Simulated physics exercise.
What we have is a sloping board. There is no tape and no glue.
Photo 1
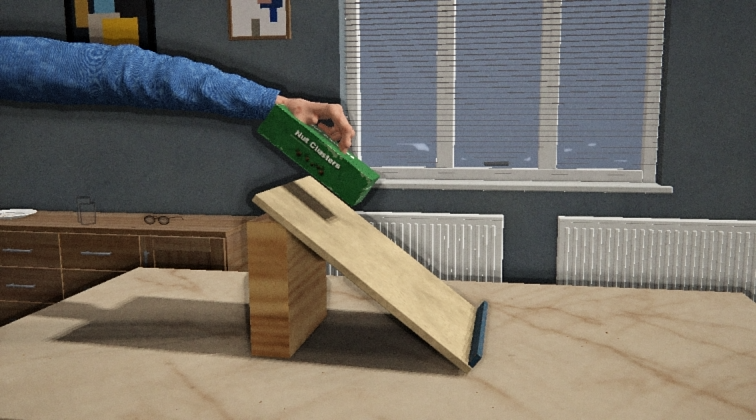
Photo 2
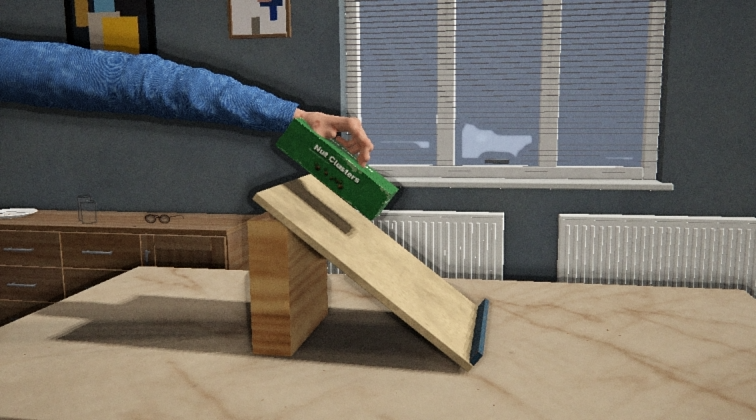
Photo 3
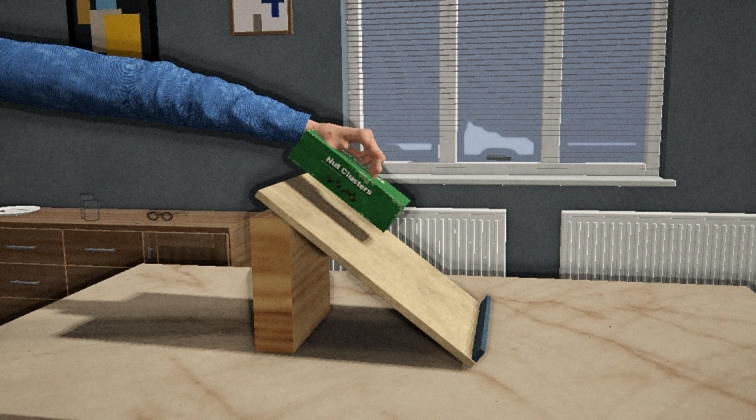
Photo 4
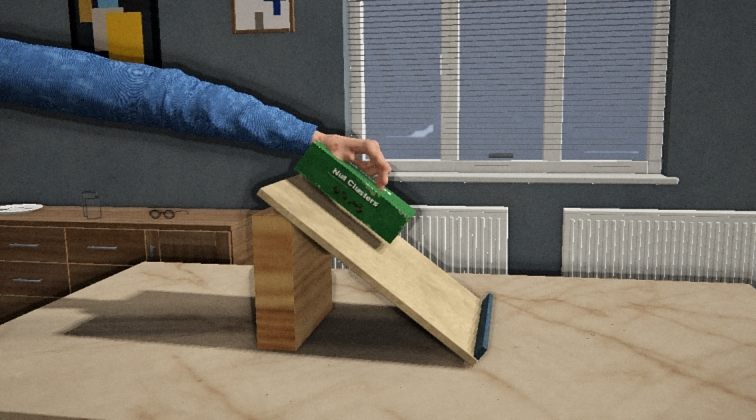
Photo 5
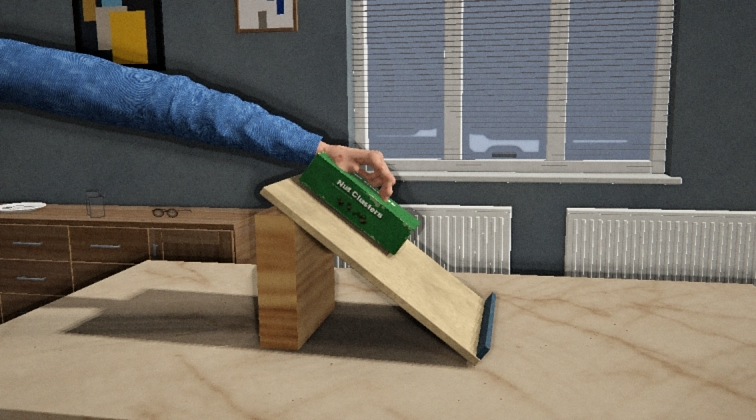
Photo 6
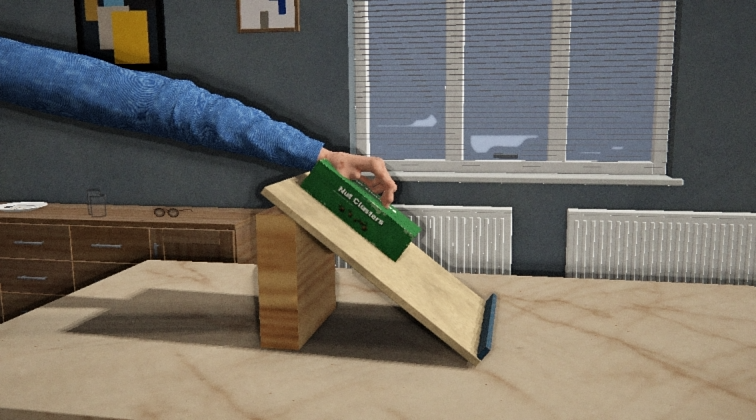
A green carton is lowered by a hand onto the upper part of a sloping board.
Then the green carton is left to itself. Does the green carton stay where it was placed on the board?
No - fails to hold.
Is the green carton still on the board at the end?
It is still on the board.
Then, 0.30 s after the last picture, green carton slid a little near (389, 230).
Then, 0.40 s after the last picture, green carton slid about its own width near (424, 258).
Then, 0.50 s after the last picture, green carton slid about its own width near (439, 270).
At rest, moved from the start, green carton. Seen from the same camera at the end, green carton near (444, 275). The green carton goes downhill.
